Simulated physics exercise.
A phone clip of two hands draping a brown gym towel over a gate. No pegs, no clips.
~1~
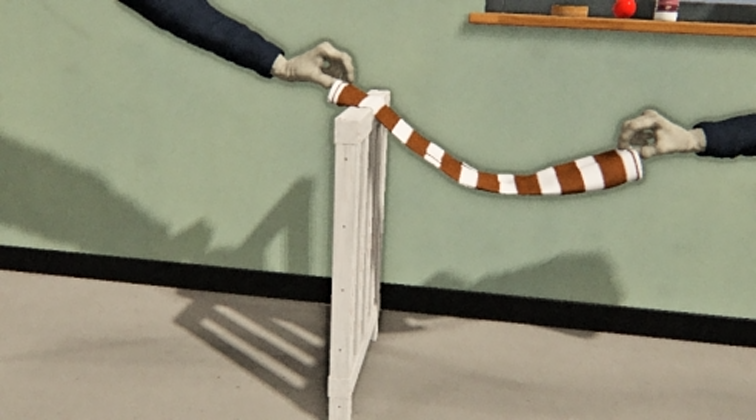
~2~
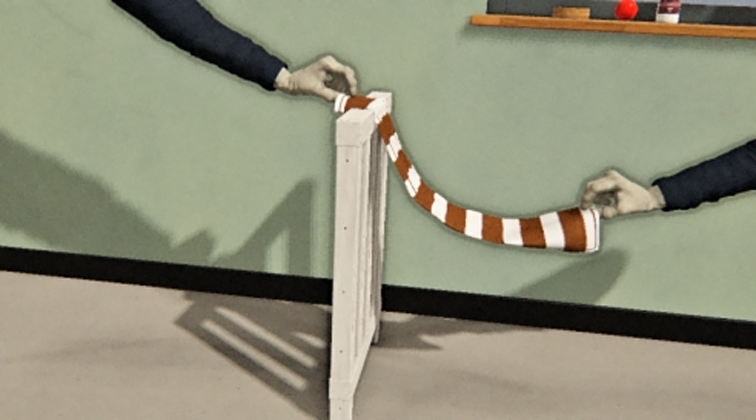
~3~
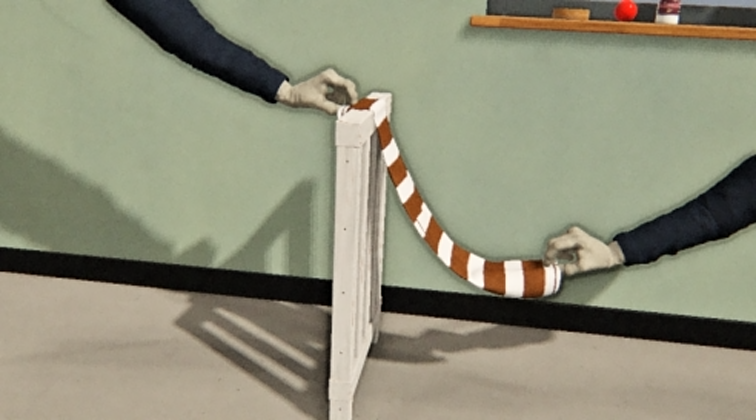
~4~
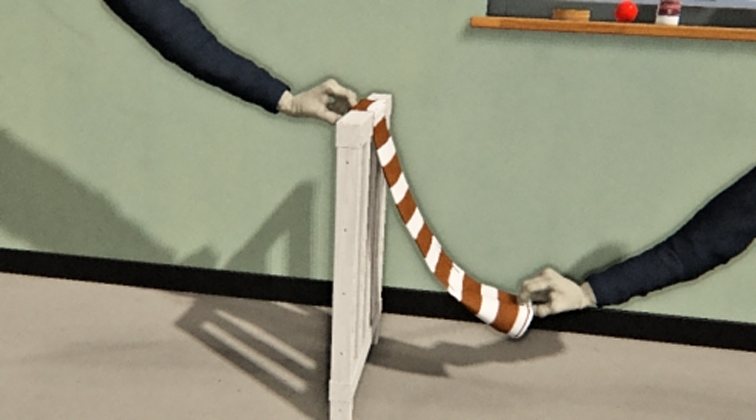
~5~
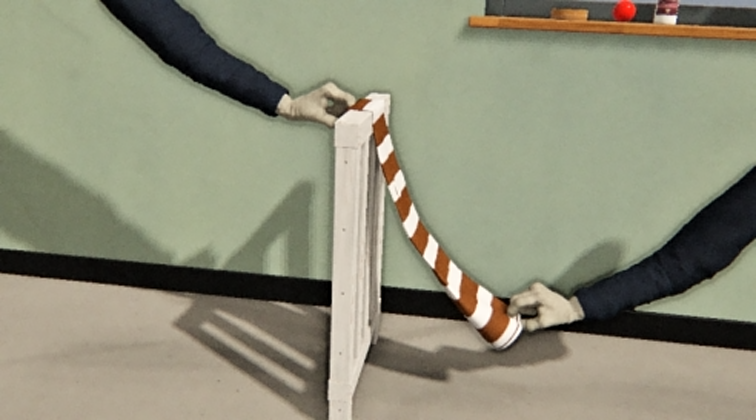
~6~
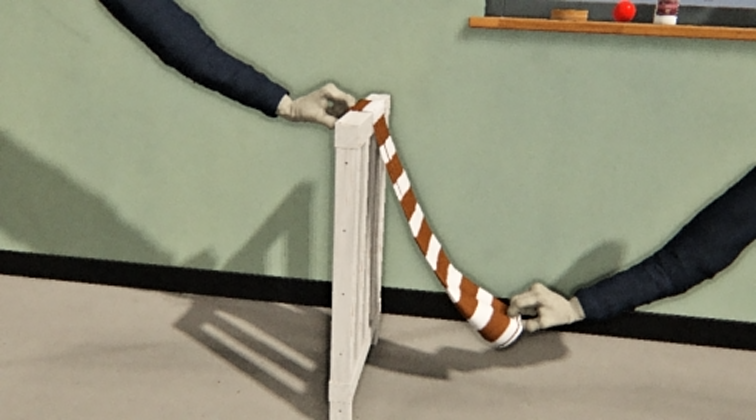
Two hands drape a brown and white striped cloth over a white gate, lowering its right end.
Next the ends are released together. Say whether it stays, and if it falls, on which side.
The brown gym towel runs off to the right.
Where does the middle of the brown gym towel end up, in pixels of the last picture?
Near (413, 386).
Then, 0.22 s past the final frame, gym towel sliding right.
Then, 0.46 s past the final frame, gym towel in a heap on the floor near (414, 376).
Then, 0.68 s past the final frame, gym towel in a heap on the floor near (413, 385).
When it is over, gym towel in a heap on the floor near (413, 386). The brown gym towel goes down on the right side.
